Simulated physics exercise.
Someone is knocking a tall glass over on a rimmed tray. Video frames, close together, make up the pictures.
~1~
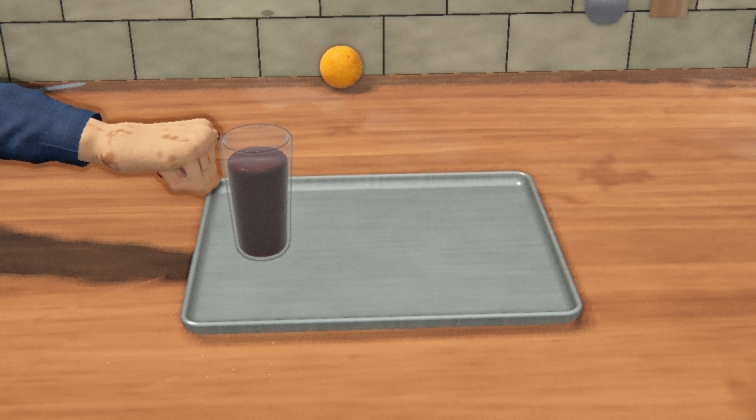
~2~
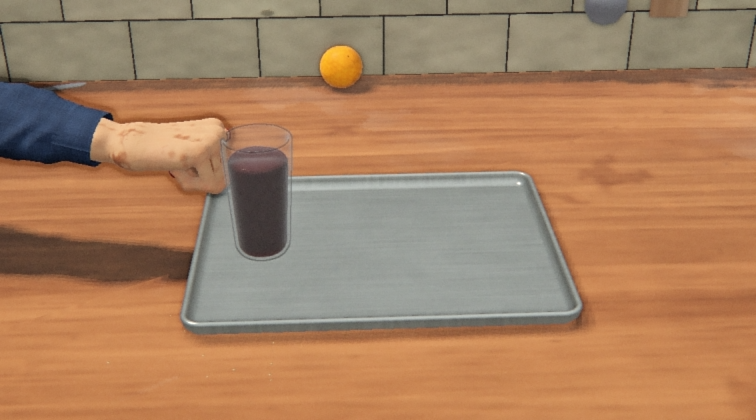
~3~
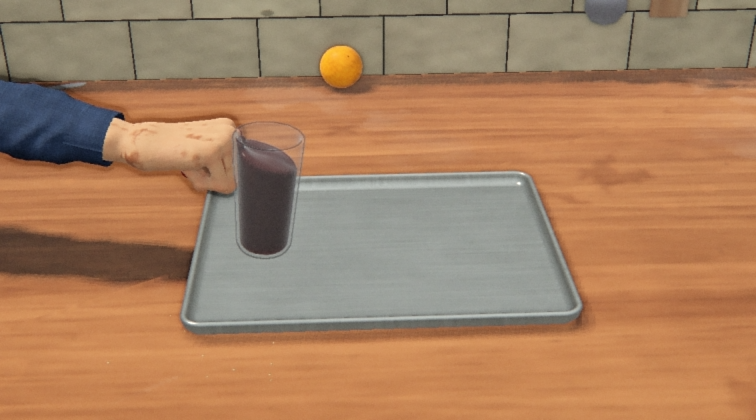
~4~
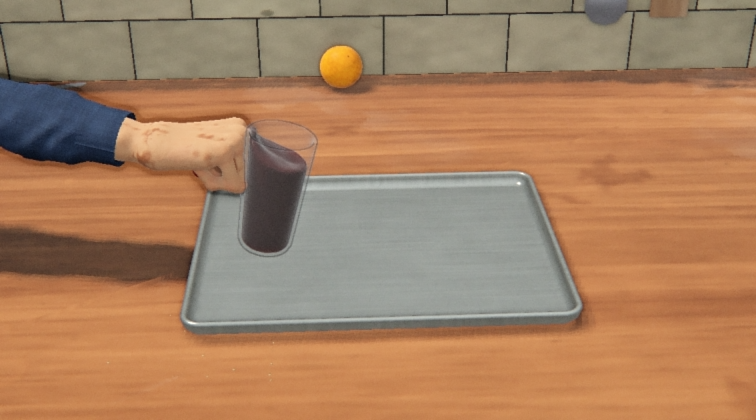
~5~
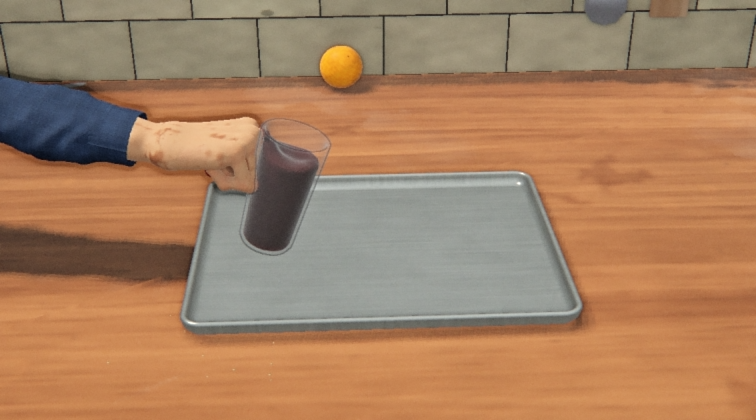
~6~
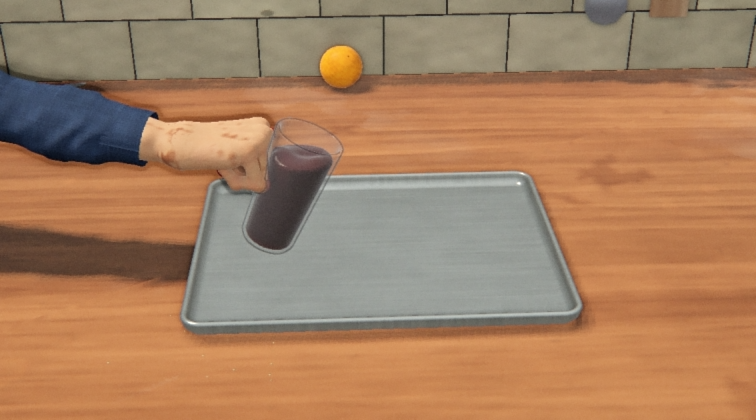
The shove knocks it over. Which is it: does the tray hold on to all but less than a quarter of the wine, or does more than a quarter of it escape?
Under three quarters of the liquid stays on the tray.
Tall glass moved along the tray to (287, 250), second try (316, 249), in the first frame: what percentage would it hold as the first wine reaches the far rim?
The first gives 65 %, the second 75 %.
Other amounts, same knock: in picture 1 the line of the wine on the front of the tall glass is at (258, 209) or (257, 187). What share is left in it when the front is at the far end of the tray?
60 % and 60 %.
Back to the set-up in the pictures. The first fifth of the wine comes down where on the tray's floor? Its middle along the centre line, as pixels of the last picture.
Touchdown, mid-line: Approx. (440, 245).
A moment on, the tall glass is falling and 99 per cent is in the glass, 0 on the tray and 1 above or beyond its rim.
Next, the tall glass lies on its side and 70 per cent is in the glass, 10 on the tray and 20 above or beyond its rim.
Then the tall glass lies on its side and 42 per cent is in the glass, 35 on the tray and 23 above or beyond its rim.
Later the tall glass lies on its side and 23 per cent is in the glass, 33 on the tray and 44 above or beyond its rim.
In the end 57 per cent is held by tray and glass, 43 is off the tray.
